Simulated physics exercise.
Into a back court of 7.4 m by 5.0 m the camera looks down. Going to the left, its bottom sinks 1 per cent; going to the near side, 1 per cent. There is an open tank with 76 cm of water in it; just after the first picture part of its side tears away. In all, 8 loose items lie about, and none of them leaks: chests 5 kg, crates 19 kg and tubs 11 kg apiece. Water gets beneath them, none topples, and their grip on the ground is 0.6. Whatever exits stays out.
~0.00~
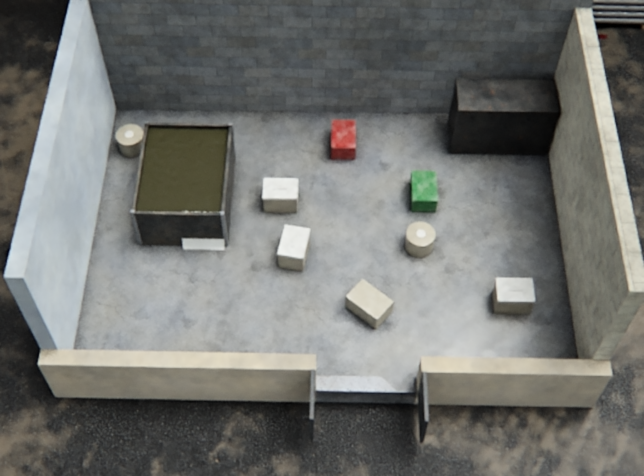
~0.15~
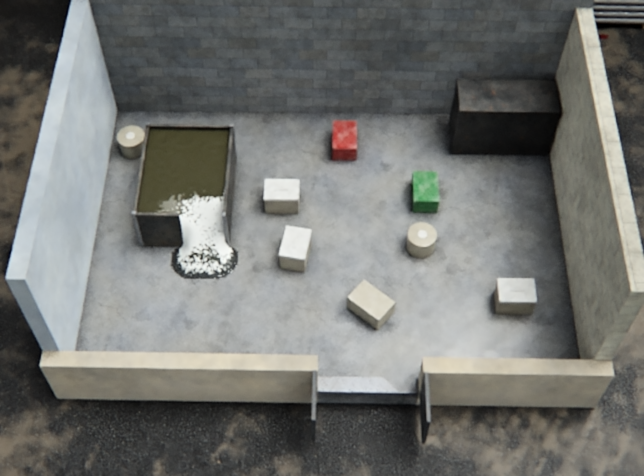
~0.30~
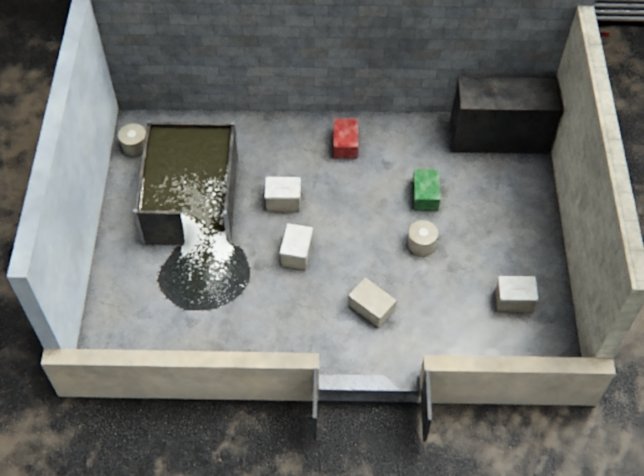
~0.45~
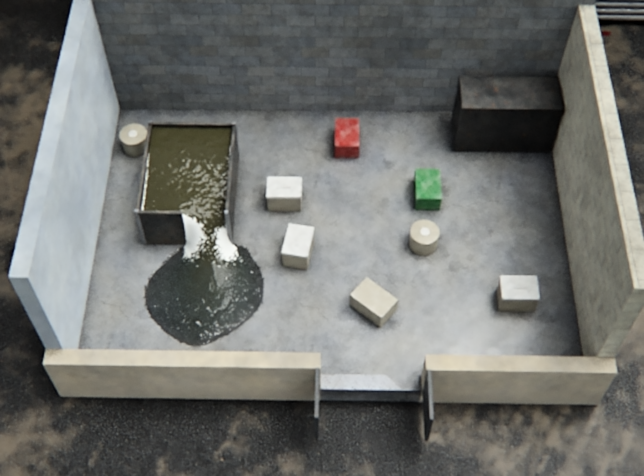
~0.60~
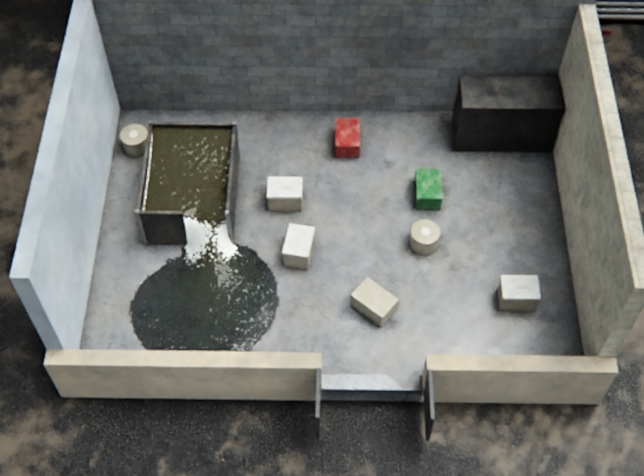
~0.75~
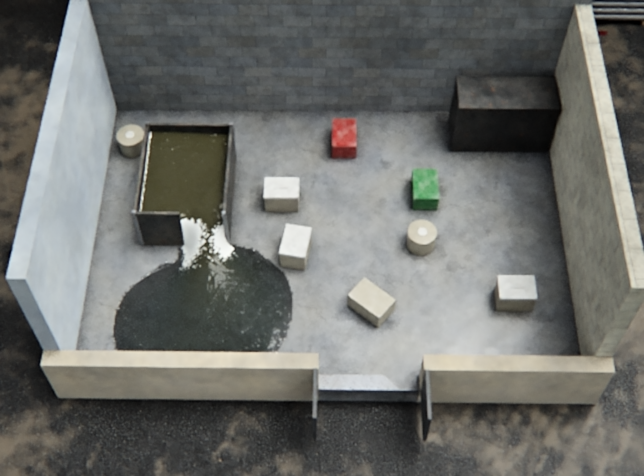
In a walled back court seen from above, part of the near side of an open water tank tears away, and white, foaming water pours out. It spreads across the floor in a widening dark pool toward the near wall, while the scattered crates and tubs stay where they are.
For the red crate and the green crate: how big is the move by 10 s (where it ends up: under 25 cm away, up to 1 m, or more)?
At the end, the red crate stays about where it was; the green crate stays about where it was.
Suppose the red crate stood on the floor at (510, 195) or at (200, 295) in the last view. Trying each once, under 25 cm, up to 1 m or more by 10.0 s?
Run one, it remains planted; run two, it gets swept far.
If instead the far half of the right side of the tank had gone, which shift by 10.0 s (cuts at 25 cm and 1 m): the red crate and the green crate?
Outcome - red crate: Long-distance displacement, green crate: Long-distance displacement.
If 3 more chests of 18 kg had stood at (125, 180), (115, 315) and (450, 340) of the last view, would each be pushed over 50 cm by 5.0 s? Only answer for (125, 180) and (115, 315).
So it goes across the line, then across the line.
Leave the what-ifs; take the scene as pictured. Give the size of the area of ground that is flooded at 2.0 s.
I'd estimate close to 11.0 m2.
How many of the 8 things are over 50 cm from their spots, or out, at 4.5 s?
My count gives 1.
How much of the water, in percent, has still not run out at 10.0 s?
Still held: Near 86 %.
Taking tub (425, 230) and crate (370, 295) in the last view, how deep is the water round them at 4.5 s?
Around 0 cm and 3 cm.
After 2.0 s the red crate is near (344, 132), 0.0 m from its start, aground; the green crate is near (426, 183), 0.0 m from its start, aground; 0 of 8 are out; 0 afloat.
After 4.5 s the red crate is near (344, 132), 0.0 m from its start, aground; the green crate is near (426, 183), 0.0 m from its start, aground; 0 of 8 are out; 2 afloat.
After 7.0 s the red crate is near (344, 132), 0.0 m from its start, aground; the green crate is near (426, 183), 0.0 m from its start, aground; 0 of 8 are out; 1 afloat.
After 10.0 s the red crate is near (344, 132), 0.0 m from its start, aground; the green crate is near (426, 183), 0.0 m from its start, aground; 0 of 8 are out; 1 afloat.
